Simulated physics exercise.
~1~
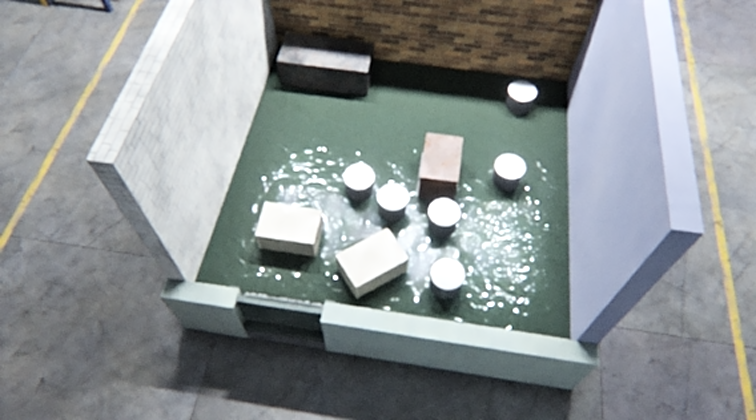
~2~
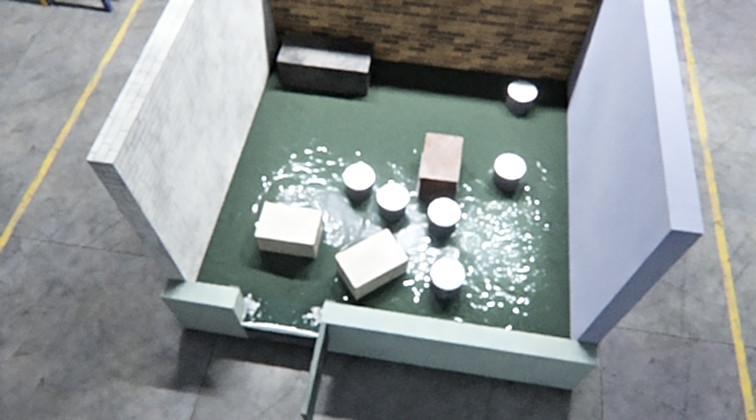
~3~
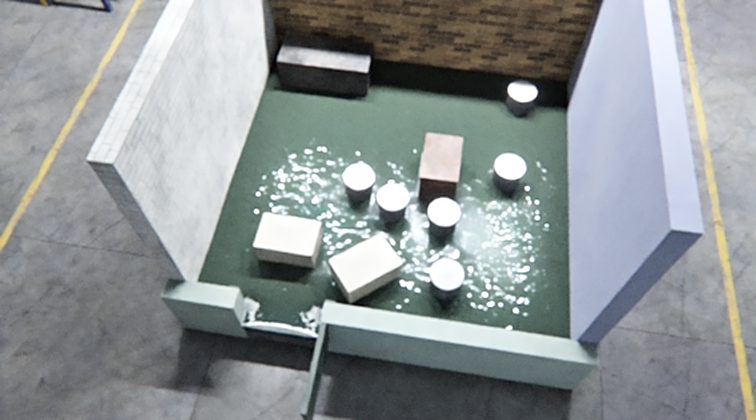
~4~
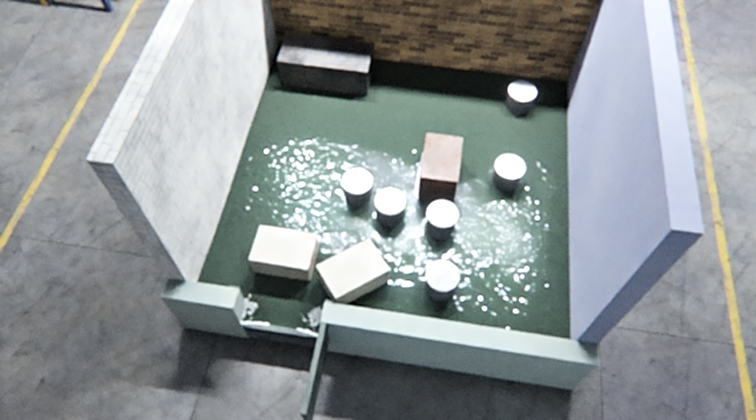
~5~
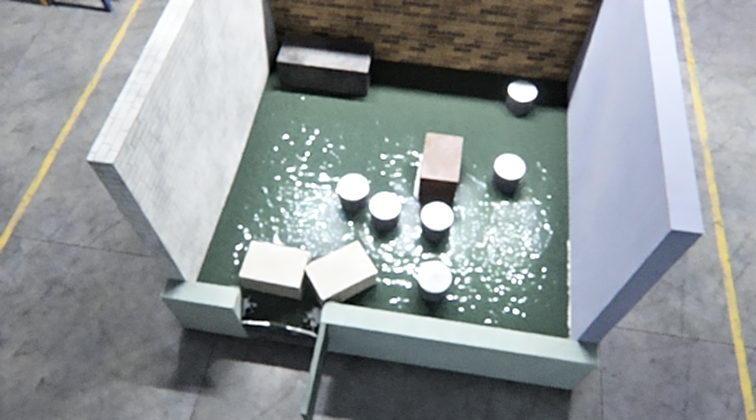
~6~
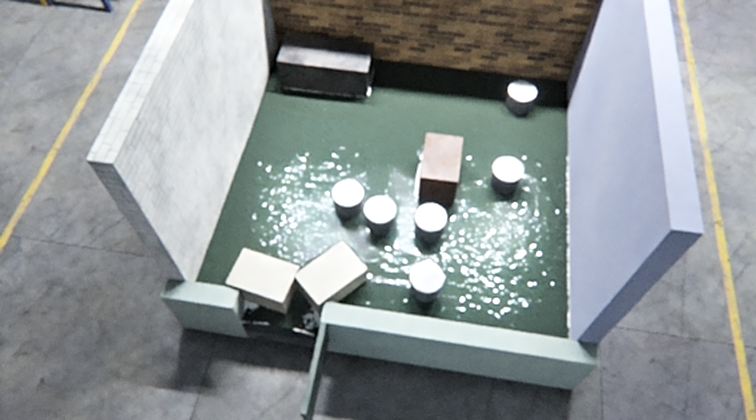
A gate in the low front wall swings open on the flooded room, and water churns through the gap. Two pale crates slowly drift toward the opening, edging down and left until they float beside it, while several nearby white cylinders shift slightly the same way.
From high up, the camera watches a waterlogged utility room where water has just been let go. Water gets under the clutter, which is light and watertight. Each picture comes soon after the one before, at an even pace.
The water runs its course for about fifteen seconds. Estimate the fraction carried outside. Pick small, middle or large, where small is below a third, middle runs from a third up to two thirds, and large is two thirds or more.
Large.
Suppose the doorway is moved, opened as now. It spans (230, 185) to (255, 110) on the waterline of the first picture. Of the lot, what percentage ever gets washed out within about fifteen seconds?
I'd reckon around 60 percent.
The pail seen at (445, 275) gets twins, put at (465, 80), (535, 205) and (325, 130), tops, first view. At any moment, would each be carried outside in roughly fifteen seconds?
Remains, remains, exits.
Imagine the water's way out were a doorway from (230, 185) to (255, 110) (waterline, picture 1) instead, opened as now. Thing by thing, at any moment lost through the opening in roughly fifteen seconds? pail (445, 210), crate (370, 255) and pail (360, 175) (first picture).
Sequentially: Escapes, escapes, escapes.
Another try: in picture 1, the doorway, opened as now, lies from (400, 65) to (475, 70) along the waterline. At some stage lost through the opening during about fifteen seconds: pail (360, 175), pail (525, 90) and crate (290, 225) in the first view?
Looking at them in turn, number one is flushed away, number two is flushed away, and number three is held back.
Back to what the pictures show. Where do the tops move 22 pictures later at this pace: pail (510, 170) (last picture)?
It should be near (469, 222).
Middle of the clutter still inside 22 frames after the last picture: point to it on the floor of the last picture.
Centre of the remaining clutter: Around (482, 182).
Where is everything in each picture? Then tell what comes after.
In the first picture, a crate at (289, 223) floats; a crate at (372, 257), afloat; 0 of 8 have shifted.
In the second picture, a crate at (289, 223) floats; a crate at (372, 258) floats; 0 of 8 have shifted.
In the third picture, a crate at (288, 234), afloat, close to its start; a crate at (365, 262), afloat, close to its start; 2 of 8 have shifted.
In the fourth picture, a crate at (283, 247), afloat, close to its start; a crate at (353, 268), afloat, close to its start; 2 of 8 have shifted.
In the fifth picture, a crate at (275, 264), afloat, a stride from its start; a crate at (340, 269), afloat, a stride from its start; 6 of 8 have shifted.
In the sixth picture, a crate at (263, 275) floats, a stride from its start; a crate at (331, 272) floats, a stride from its start; 6 of 8 have shifted.
A moment on, 0 of 8 are out; 8 afloat.
Next, 3 of 8 are out; 5 afloat.
Later, 6 of 8 are out; 2 afloat.
In the end, 6 of 8 are out; 2 afloat.
